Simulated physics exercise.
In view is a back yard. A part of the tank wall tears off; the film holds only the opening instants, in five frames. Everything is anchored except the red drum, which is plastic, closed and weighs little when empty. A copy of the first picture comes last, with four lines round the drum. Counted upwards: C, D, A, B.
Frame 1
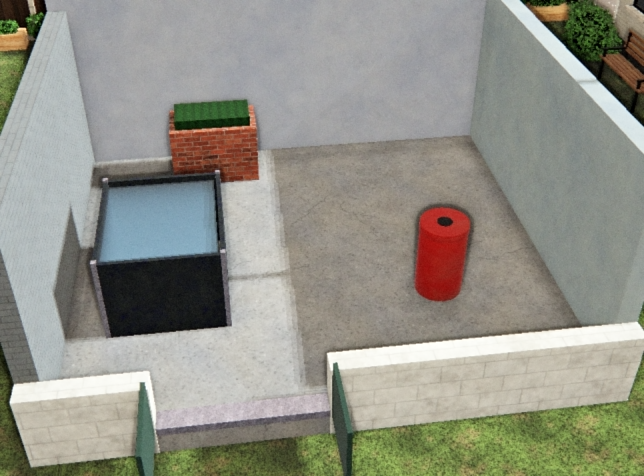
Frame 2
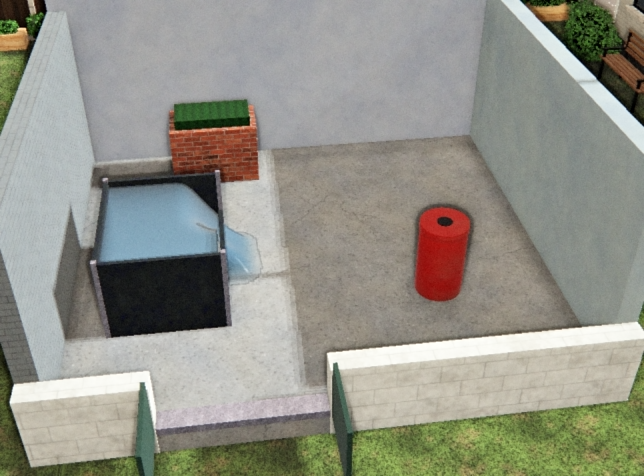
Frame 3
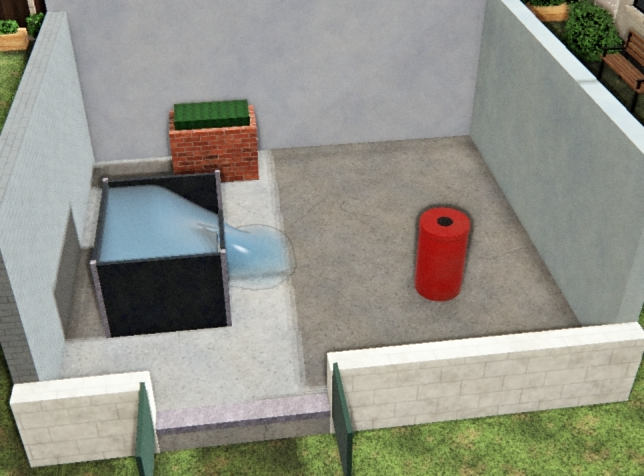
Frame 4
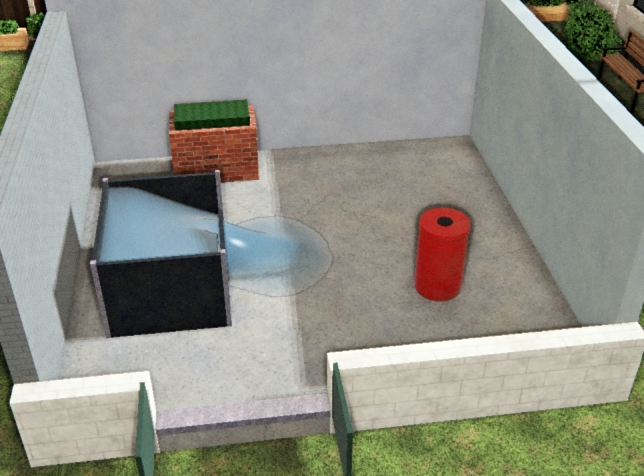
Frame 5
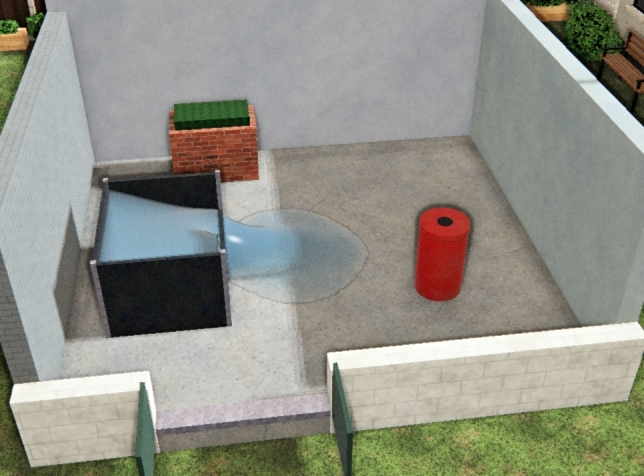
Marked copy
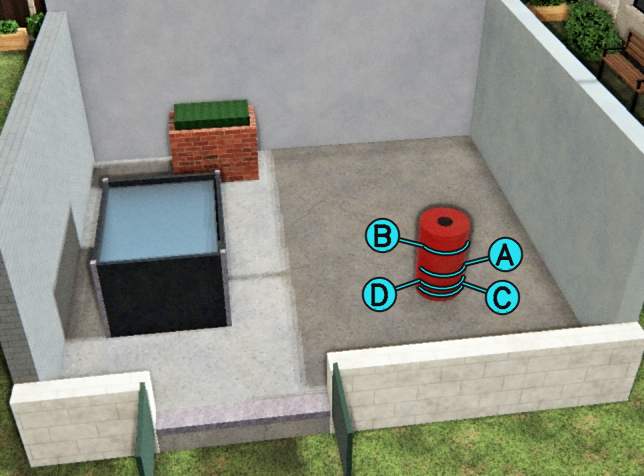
At the start, a black-sided tank brimming with water stands at the left of a walled back yard, with a red drum upright on the right. Water bursts from the tank's right side, then spreads rightward in a widening pool across the ground, while the level near that side sinks and the drum stays still.
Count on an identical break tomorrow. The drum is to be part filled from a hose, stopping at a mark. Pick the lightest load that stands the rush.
A is the one.
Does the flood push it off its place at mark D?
Yes, it does.
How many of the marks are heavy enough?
Two.
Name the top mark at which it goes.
That would be D.
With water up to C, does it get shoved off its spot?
Yes, it does.
In cyan, A at (447, 275); B at (450, 253); C at (445, 295); D at (445, 288); from the bottom up C, D, A, B.
With A, it does not move.
With B, it does not move.
With C, it is pushed about 3 times its own width away.
With D, it is pushed about half its own width away.
